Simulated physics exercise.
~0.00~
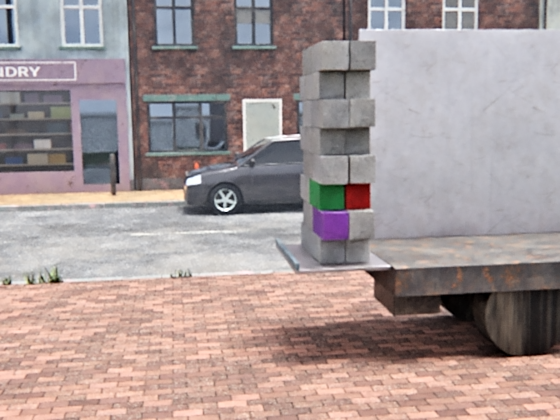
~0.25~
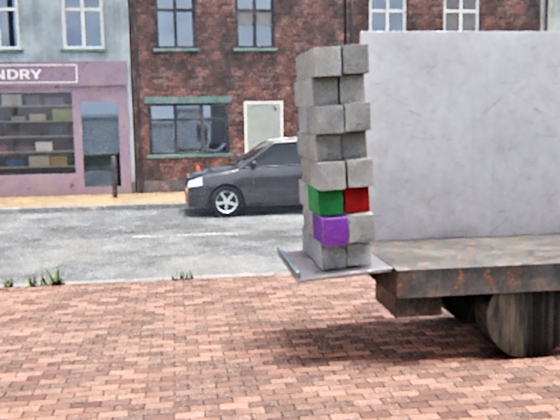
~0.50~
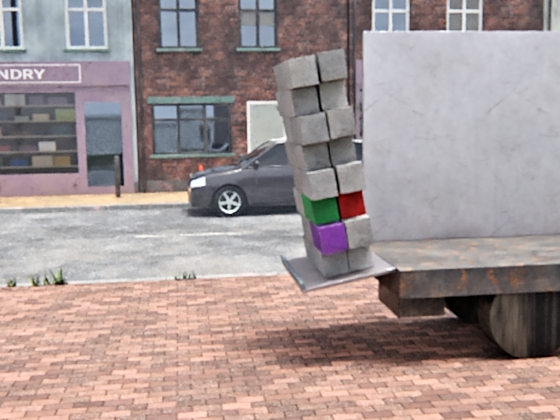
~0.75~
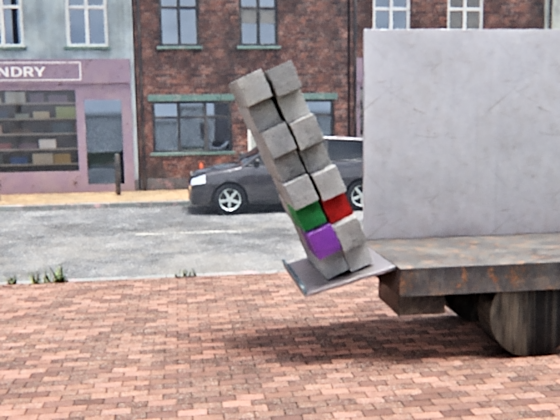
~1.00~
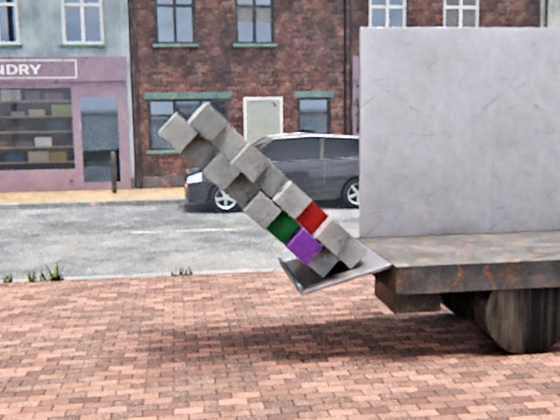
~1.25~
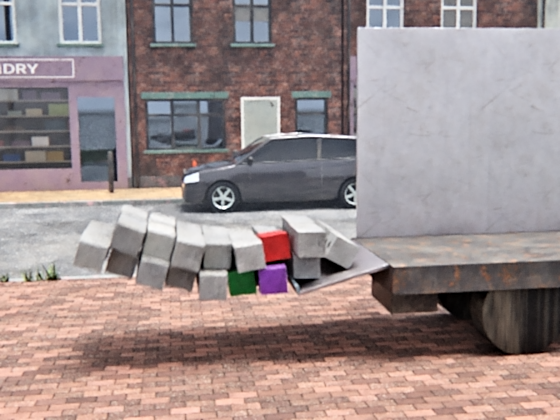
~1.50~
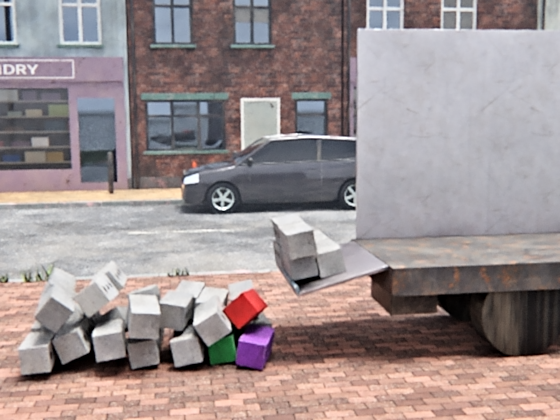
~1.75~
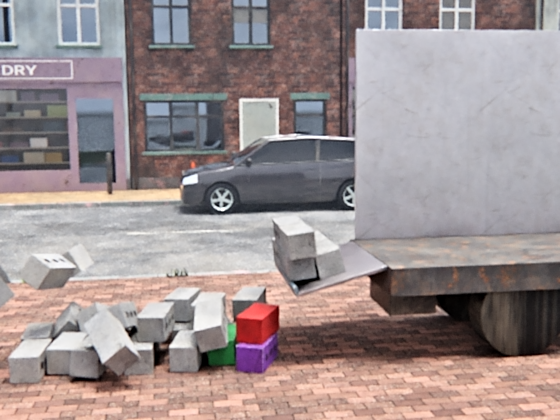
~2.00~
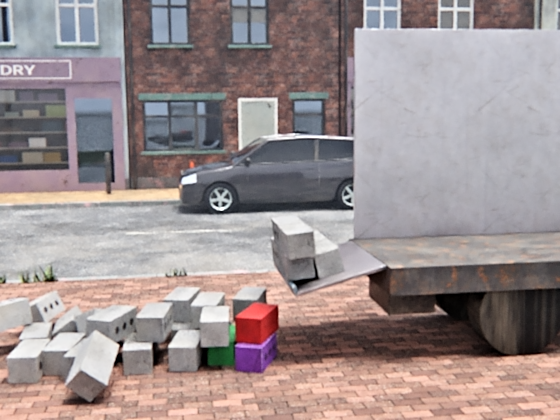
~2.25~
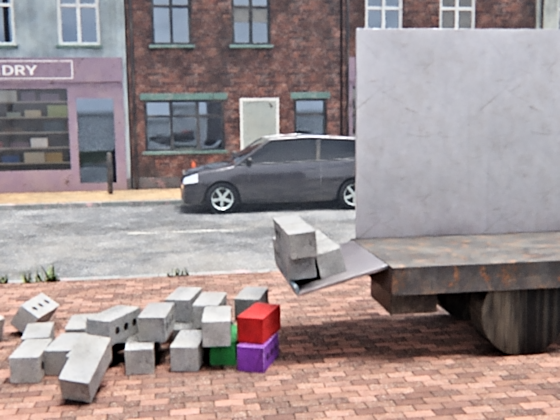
A tall stack of grey concrete blocks, with green, red and purple ones near the bottom, leaned left as the lorry's tail lift drooped, then toppled onto the brick paving, leaving a scattered heap and a few grey blocks on the tilted platform.
